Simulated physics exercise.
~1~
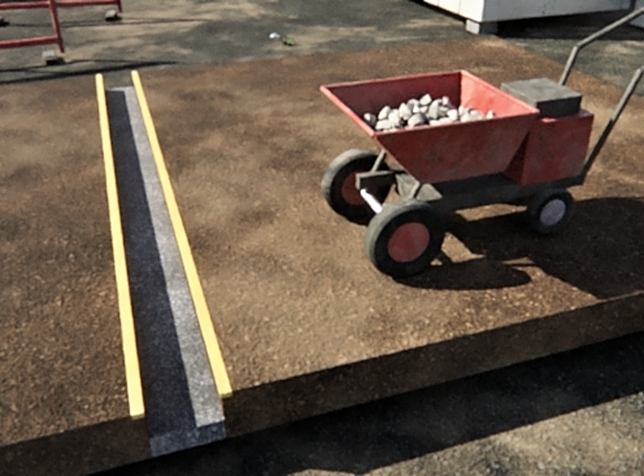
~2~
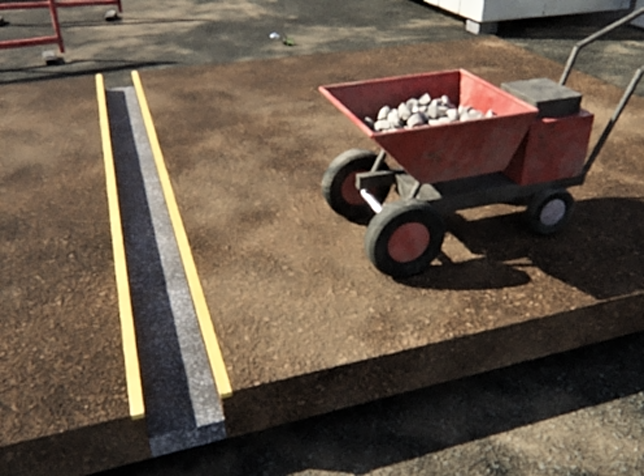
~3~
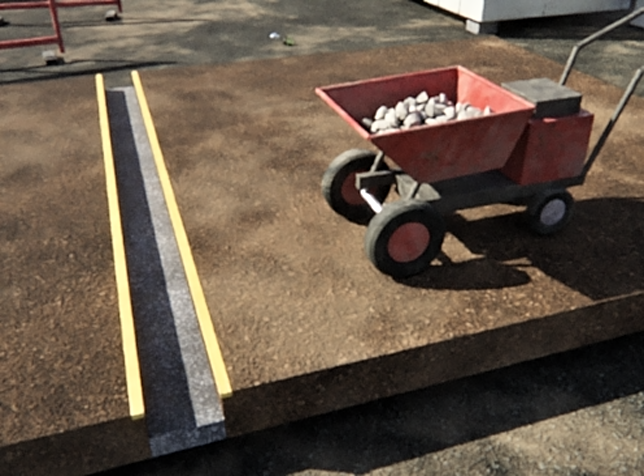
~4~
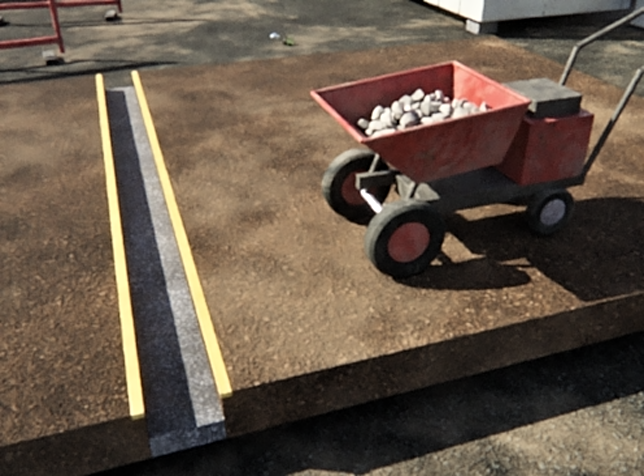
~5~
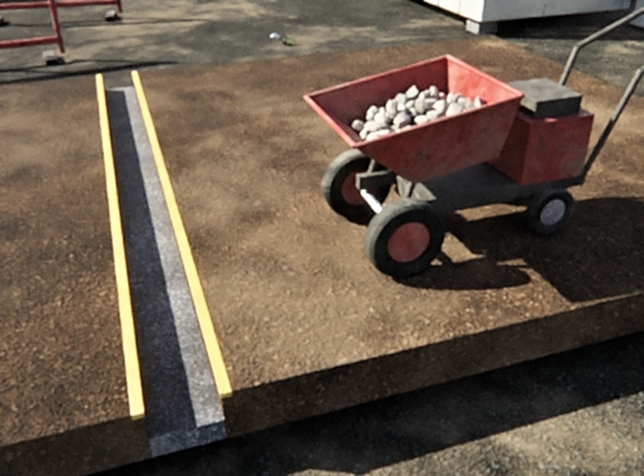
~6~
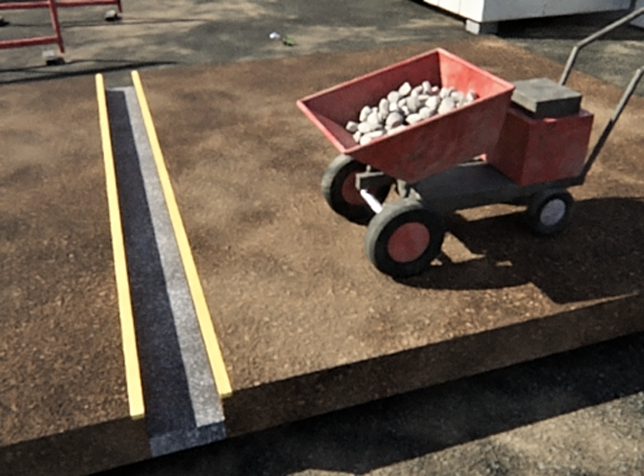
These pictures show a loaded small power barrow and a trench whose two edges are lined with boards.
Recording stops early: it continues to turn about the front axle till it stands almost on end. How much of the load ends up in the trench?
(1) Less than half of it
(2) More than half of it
Option 1: Less than half of it.
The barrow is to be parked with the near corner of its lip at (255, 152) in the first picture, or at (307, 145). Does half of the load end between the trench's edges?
Okay, first it's the bigger portion, and then it's the bigger portion.
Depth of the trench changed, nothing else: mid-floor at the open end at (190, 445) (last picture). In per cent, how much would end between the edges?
It works out to some 30 per cent.
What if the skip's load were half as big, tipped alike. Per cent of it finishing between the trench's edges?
Roughly 20 %.
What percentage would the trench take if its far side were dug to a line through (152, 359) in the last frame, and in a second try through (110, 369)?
The first case gives around 30 percent, and the second around 30 percent.
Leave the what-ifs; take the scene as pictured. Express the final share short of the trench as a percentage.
Share: Near 75 %.
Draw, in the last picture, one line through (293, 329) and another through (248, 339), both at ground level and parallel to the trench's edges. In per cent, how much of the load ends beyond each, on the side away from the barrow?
First roughly 80 percent, then 40 percent.
Soon, skip tipped steeply; all in the skip.
A while on, skip tipped steeply; nearly all in the skip; a small part short of the trench; a stray few falling.
Towards the end, skip tipped right over; a small part in the skip; about two thirds short of the trench; a small part in or heaped over the trench.
Finally, skip tipped right over; a stray few in the skip; most short of the trench; about a quarter in or heaped over the trench; none beyond it.
